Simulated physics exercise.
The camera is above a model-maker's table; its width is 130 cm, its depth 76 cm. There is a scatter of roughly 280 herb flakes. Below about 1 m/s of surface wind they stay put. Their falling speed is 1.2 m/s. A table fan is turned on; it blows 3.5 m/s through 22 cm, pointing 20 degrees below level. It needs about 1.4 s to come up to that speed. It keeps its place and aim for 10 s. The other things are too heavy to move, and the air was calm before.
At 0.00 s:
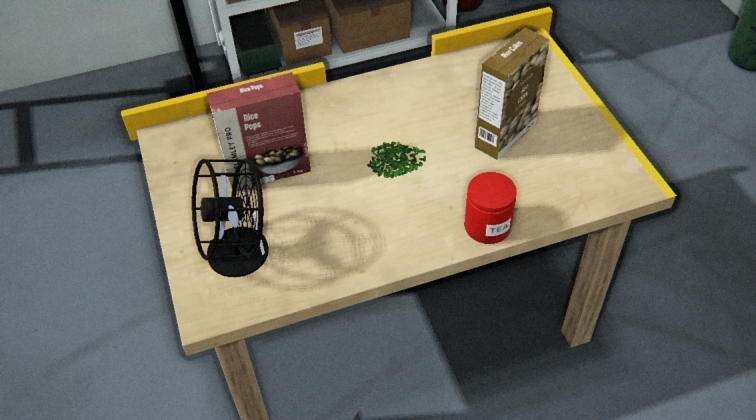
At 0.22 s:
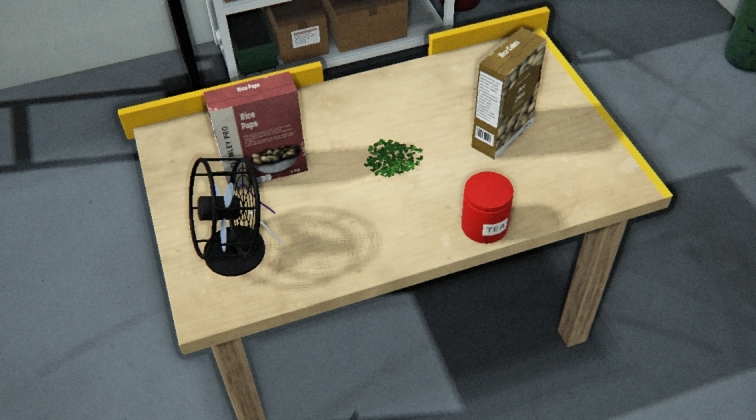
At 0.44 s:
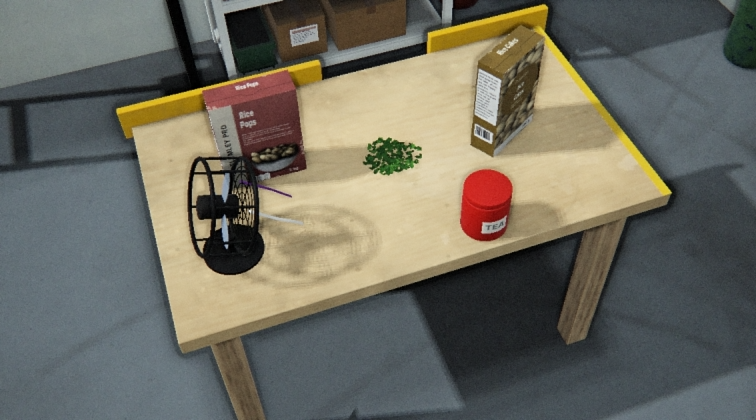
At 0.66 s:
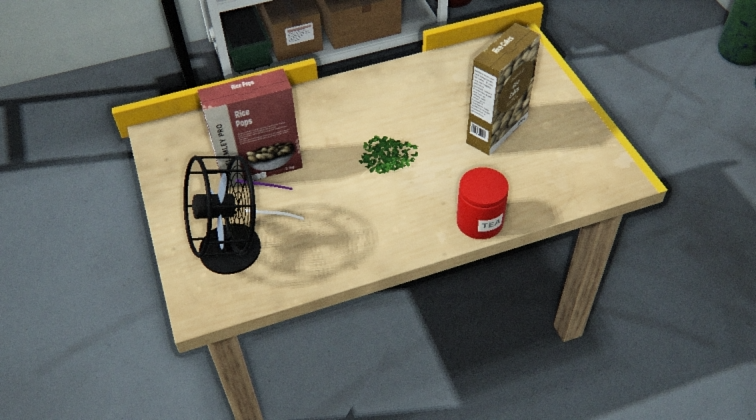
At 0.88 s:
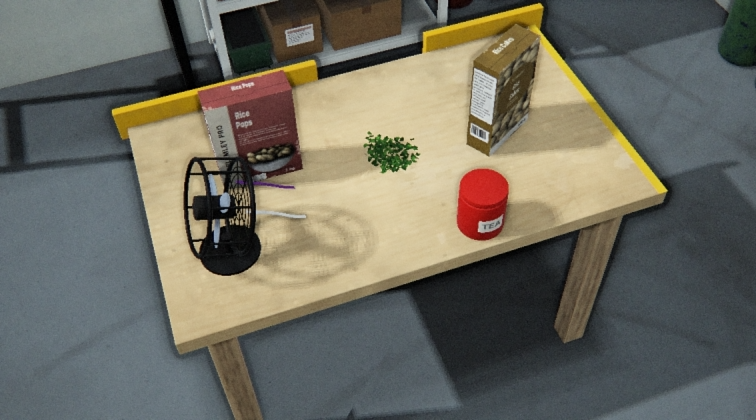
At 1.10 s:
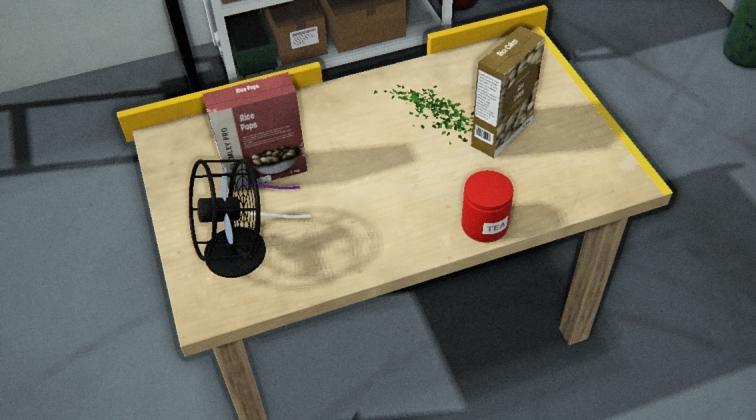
On a wooden table, green flakes lie still, then scatter rightward from a black fan.
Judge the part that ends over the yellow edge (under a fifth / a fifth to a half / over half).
Of the herb flakes, above half end over the yellow edge.
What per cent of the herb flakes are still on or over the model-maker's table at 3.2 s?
Some 1 per cent.
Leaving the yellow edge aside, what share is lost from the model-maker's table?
Some 10 per cent.
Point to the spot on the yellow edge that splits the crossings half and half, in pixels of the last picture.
At about (551, 42).
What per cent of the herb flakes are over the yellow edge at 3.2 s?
Near 90 %.
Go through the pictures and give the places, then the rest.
In the first frame, the middle of the herb flakes is near (394, 162), none has stirred yet and the mouth of the table fan is at (226, 209).
In the second frame, the middle of the herb flakes is near (391, 160), none has stirred yet and the yellow edge is centred on (600, 103).
In the third frame, the middle of the herb flakes is near (390, 158), none has stirred yet, the top of a carton is at (512, 48) and the top of a jar is at (488, 187).
In the fourth frame, the middle of the herb flakes is near (386, 157) and none has stirred yet.
In the fifth frame, the middle of the herb flakes is near (390, 153), the farthest in sight from the table fan is at (412, 140) and about 35 % have left their places.
In the sixth frame, the middle of the herb flakes is near (439, 109), the farthest in sight from the table fan is at (435, 87) and all have left their places.
After 2.0 s, 71 % are over the yellow edge; the middle of those still in play is near (458, 47); 58 % have settled or left.
After 3.2 s, 89 % are over the yellow edge; 99 % have settled or left.
After 5.5 s, 89 % are over the yellow edge; 100 % have settled or left.
After 10.0 s, at the end, 89 % are over the yellow edge.
